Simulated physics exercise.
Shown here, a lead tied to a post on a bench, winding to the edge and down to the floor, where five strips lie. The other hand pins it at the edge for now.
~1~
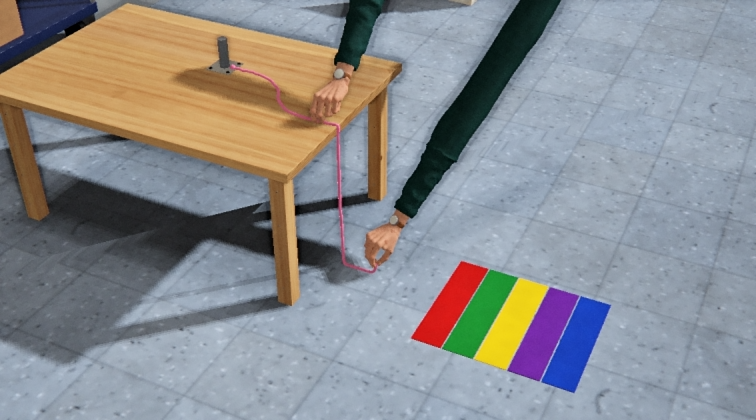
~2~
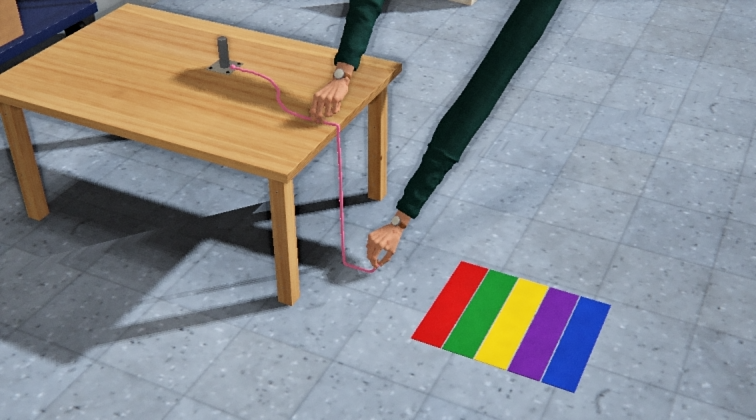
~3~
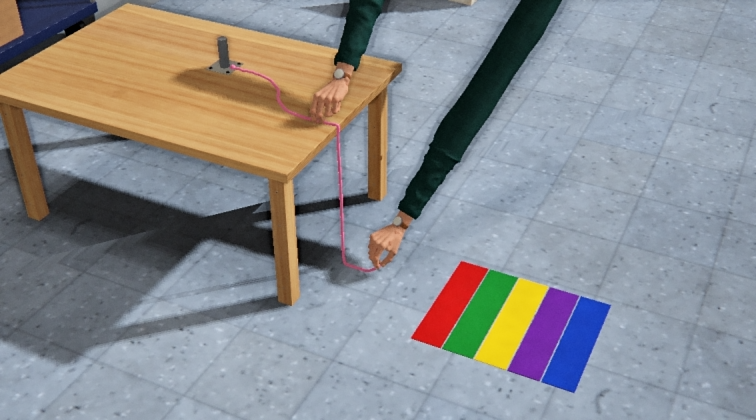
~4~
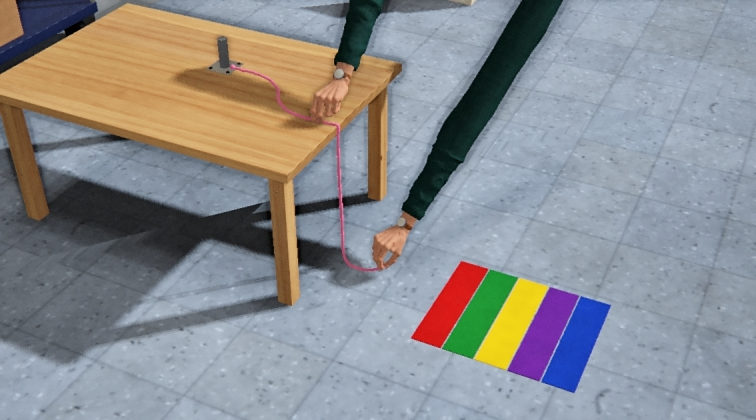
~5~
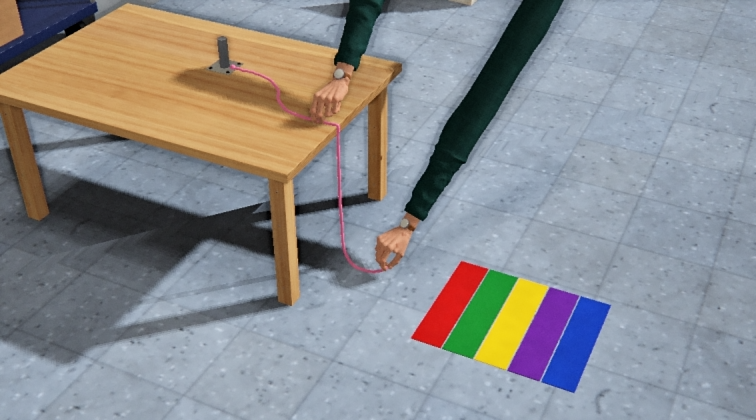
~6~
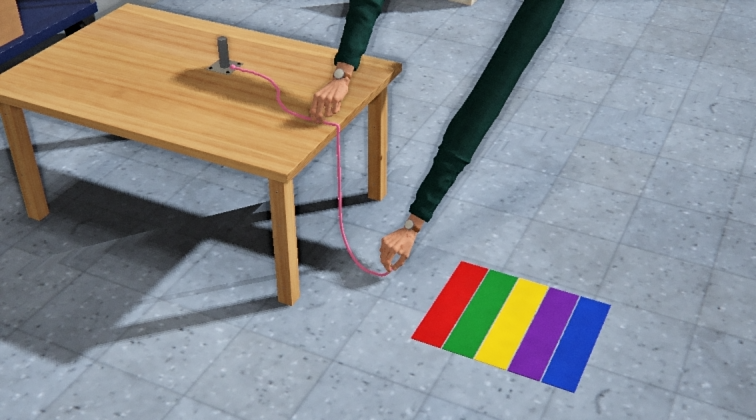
Hand holding the end of a pink cord inches it right above the floor while another pins it at the table edge.
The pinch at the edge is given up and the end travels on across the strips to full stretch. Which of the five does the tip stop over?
The end stops over the green strip.
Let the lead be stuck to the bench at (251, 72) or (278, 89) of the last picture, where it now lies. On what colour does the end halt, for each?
Try by try: Green; green.
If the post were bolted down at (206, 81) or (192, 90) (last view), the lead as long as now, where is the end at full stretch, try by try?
The places are (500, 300) and (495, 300).
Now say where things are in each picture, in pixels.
End (376, 264); red (435, 328); green (466, 338); yellow (498, 349); purple (531, 359); blue (565, 371), in the first frame.
End (378, 265); lead through (253, 72) (278, 95) (309, 119) (339, 157) (341, 205) (344, 254), in the second frame.
End (380, 266), in the third frame.
End (384, 267); lead through (253, 72) (278, 95) (309, 119) (338, 157) (341, 205) (344, 254), in the fourth frame.
End (387, 268), in the fifth frame.
End (392, 269); lead through (253, 72) (278, 95) (309, 119) (338, 157) (340, 205) (352, 255), in the sixth frame.
A little later, end near (444, 285); over red.
Next, end near (474, 295); over green.
When it is tight, end near (491, 300); over green. It gets as far as the green strip.
